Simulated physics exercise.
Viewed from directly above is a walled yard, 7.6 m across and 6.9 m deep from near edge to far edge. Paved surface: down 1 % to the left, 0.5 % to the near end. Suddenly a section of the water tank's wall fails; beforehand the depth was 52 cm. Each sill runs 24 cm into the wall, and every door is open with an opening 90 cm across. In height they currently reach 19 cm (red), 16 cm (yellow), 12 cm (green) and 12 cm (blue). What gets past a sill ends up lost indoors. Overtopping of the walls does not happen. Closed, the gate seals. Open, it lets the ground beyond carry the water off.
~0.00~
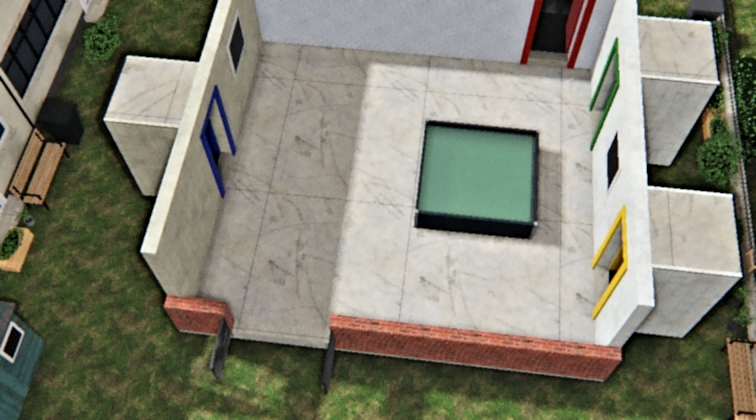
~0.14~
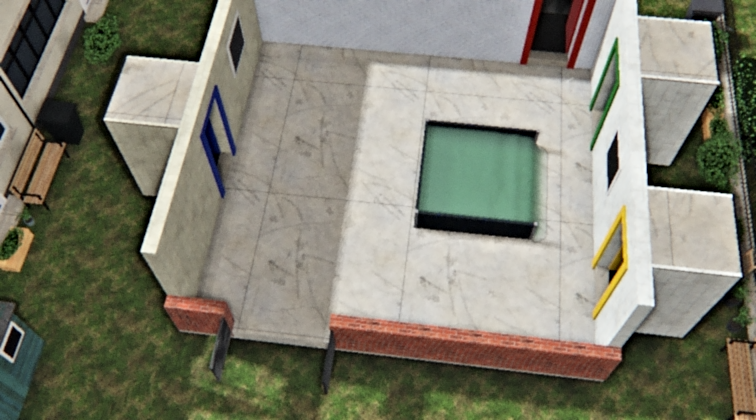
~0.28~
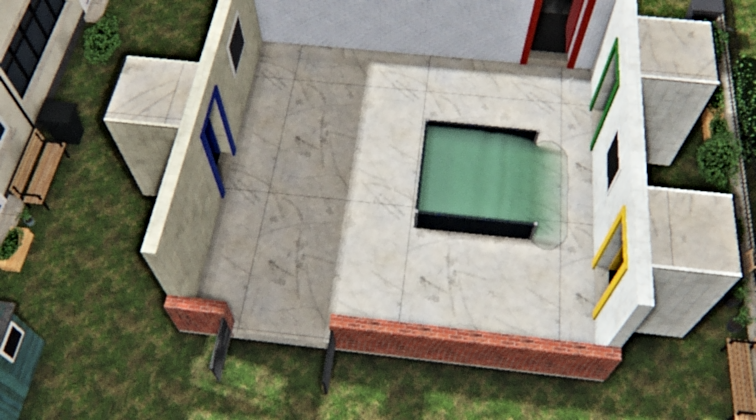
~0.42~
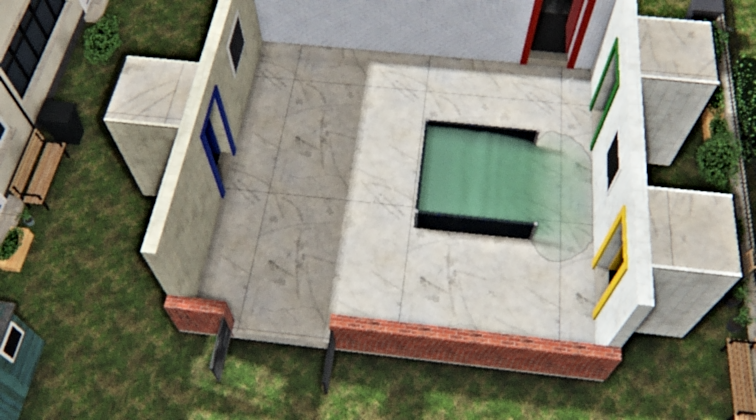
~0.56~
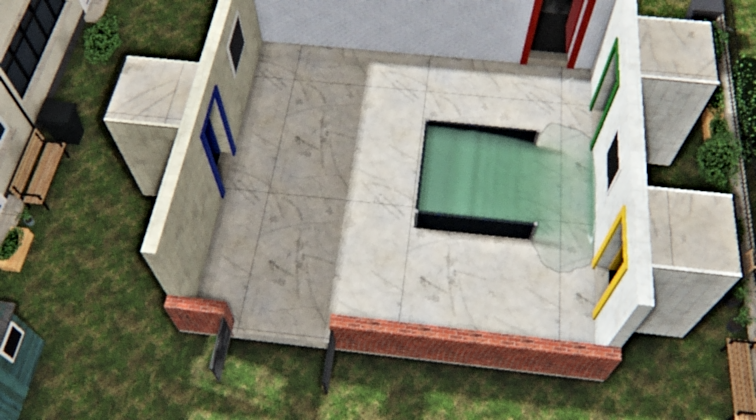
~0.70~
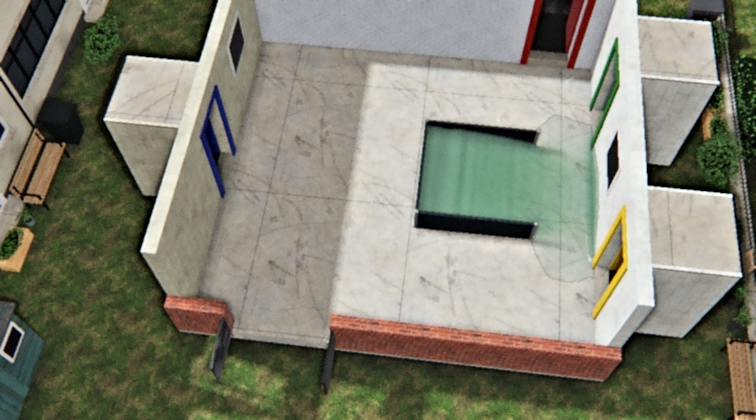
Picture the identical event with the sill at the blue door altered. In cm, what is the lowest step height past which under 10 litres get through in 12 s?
Close to 9.5 cm is just enough.
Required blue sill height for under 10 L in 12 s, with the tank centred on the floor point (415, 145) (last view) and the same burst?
8.5 cm or thereabouts.
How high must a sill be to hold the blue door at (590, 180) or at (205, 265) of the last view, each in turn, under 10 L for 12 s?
Minimums: Roughly 33 cm and 9.0 cm.
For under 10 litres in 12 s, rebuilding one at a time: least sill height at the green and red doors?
About 15 cm at green and about 20 cm at red.
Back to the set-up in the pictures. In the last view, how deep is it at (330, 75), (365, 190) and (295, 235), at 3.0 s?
Roughly 0, 0 and 0 cm, in turn.
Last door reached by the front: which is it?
Final door: Blue.
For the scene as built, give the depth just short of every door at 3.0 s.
At the red door the depth is 24 cm, at yellow 13 cm, at green 15 cm and at blue 0 cm.
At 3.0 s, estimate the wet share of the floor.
Wet share: Around 25 %.
After 1.4 s water covers 10 % of the floor, deepest (38 cm) near (574, 198); it has not reached the blue door.
After 3.0 s water covers 25 % of the floor, deepest (30 cm) near (584, 350); it has not reached the blue door.
After 12.0 s water covers 95 % of the floor, deepest (11 cm) near (192, 315); 8 cm at the blue door, 2 litres in over its 12 cm sill.
At the blue door as built, the water arrived by 6.6 s and peaked near 13 cm at 8.2 s.
With a sill of 7.5 cm, 24 litres would have come in within the 12 s; with 12 cm, 2 litres. So under 10 litres takes about 9.5 cm.
